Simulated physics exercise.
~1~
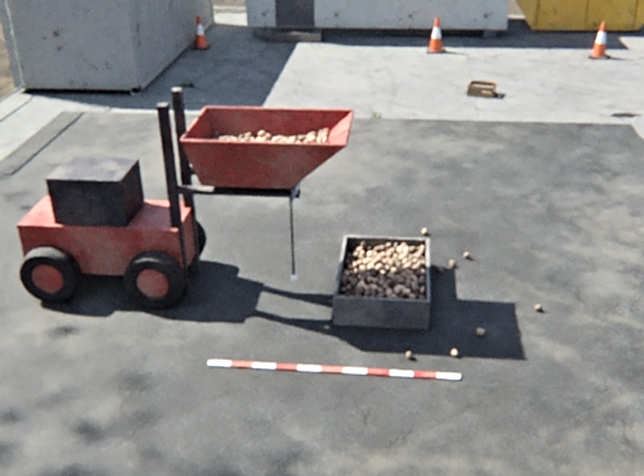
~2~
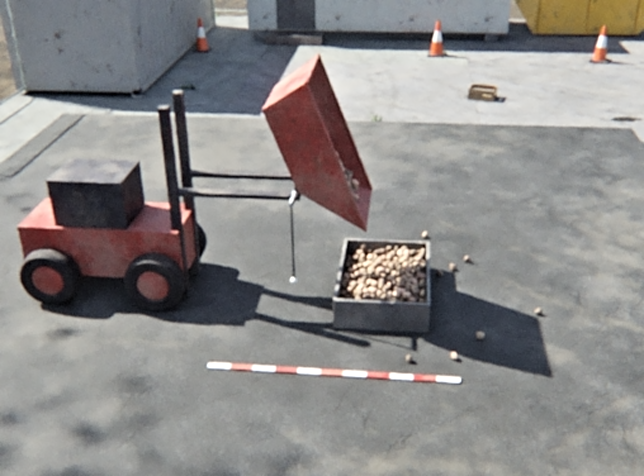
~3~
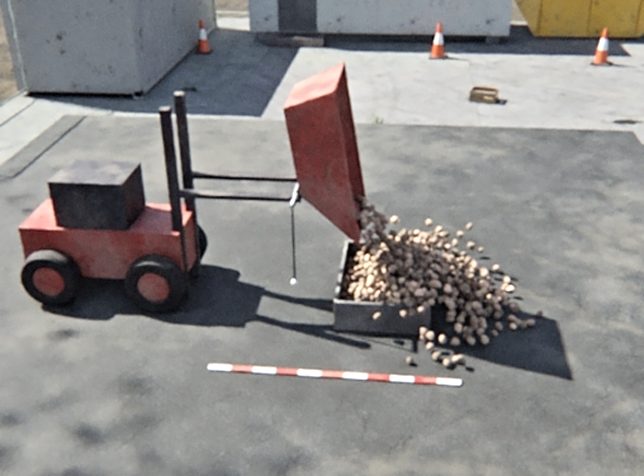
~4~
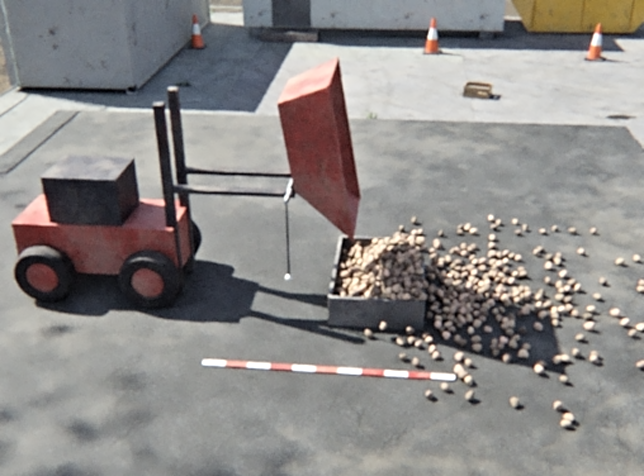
At first, a small red fork truck on grey asphalt holds a raised skip of round, pale stones beside a dark, open bin already well filled, with a few stones scattered around it. The skip then tips steeply to the right, its lower lip swinging down toward the bin. Stones pour out, heaping up in the bin and spilling over its right side. The skip stays steeply tilted as the stream ends and the loose stones spread across the ground. Finally, a mound rises above the bin's rim, while many stones lie strewn to the right, some near the striped staff.
